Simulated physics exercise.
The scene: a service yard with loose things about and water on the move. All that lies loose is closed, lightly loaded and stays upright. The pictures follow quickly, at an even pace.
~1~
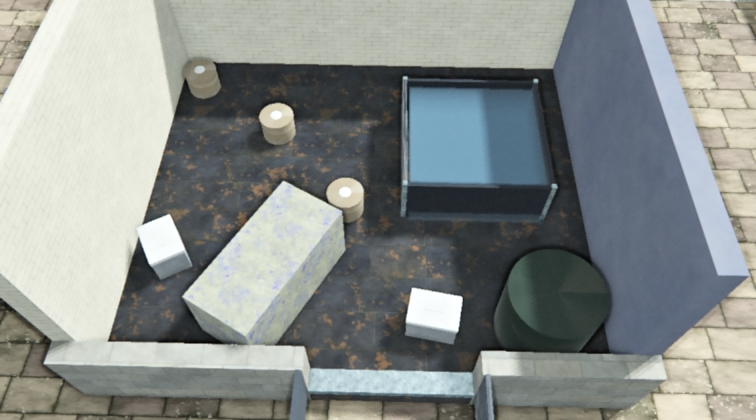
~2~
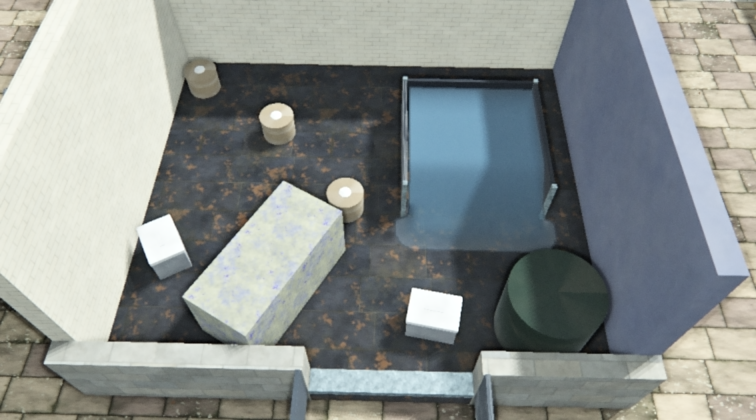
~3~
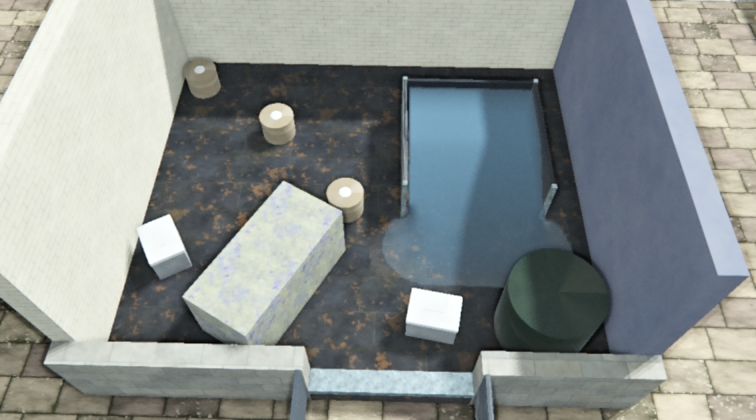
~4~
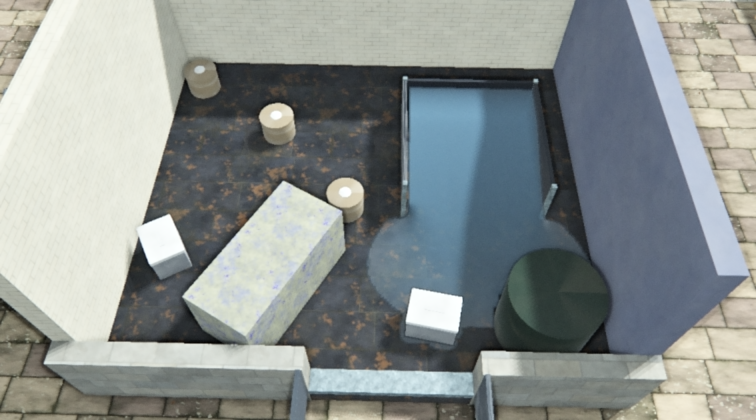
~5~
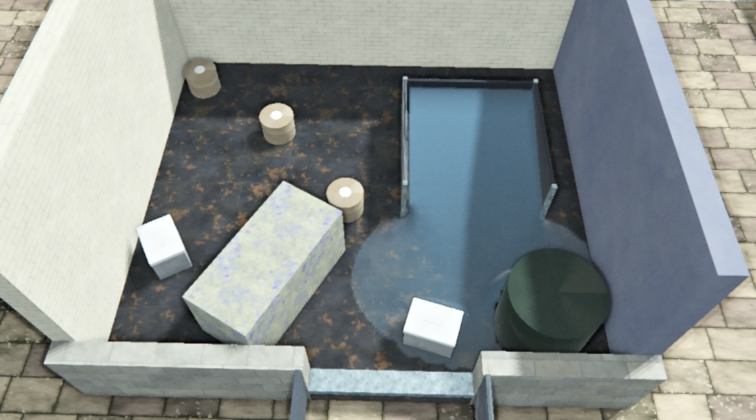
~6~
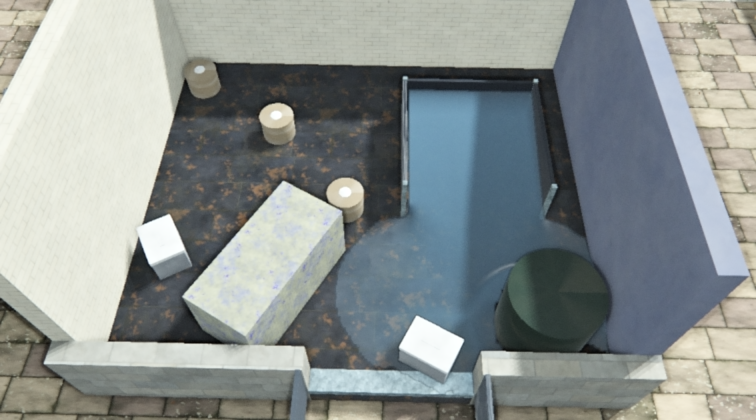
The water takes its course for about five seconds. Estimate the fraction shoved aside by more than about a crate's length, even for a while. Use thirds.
Share: Not even a third.
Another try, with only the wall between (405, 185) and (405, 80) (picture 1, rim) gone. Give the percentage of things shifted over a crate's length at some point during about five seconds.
I make it 80 per cent.
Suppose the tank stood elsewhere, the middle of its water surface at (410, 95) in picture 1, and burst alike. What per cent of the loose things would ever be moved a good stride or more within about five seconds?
Some 40 per cent.
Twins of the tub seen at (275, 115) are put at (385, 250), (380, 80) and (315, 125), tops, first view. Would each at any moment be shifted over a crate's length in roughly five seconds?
One after the other: Moved that far, never so far, no.
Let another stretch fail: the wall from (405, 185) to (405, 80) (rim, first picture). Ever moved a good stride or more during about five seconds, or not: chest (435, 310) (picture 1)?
For that one: Not that far.
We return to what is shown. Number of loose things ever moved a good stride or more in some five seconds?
The number is 1.
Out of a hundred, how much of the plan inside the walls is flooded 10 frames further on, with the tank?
Close to 35 %.
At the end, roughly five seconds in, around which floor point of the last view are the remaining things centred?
Around (250, 166).
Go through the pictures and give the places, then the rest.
The first picture shows a chest at (435, 309) rests on the ground; a chest at (160, 239), on the bottom; 0 of 5 have shifted.
The second picture shows a chest at (435, 309), on the bottom; a chest at (160, 239) rests on the ground; 0 of 5 have shifted.
The third picture shows a chest at (435, 309) rests on the ground; a chest at (160, 239) rests on the ground; 0 of 5 have shifted.
The fourth picture shows a chest at (435, 310) rests on the ground; a chest at (160, 239) rests on the ground; 0 of 5 have shifted.
The fifth picture shows a chest at (434, 321) rests on the ground, close to its start; a chest at (160, 239) rests on the ground; 1 of 5 have shifted.
The sixth picture shows a chest at (432, 344), on the bottom, a stride from its start; a chest at (160, 239), on the bottom; 1 of 5 have shifted.
A moment on, 1 of 5 are well off their spots; 0 afloat.
Next, 1 of 5 are well off their spots; 0 afloat.
Later, 1 of 5 are well off their spots; 0 afloat.
In the end, 1 of 5 are well off their spots, and 1 have been at some point; 0 afloat.
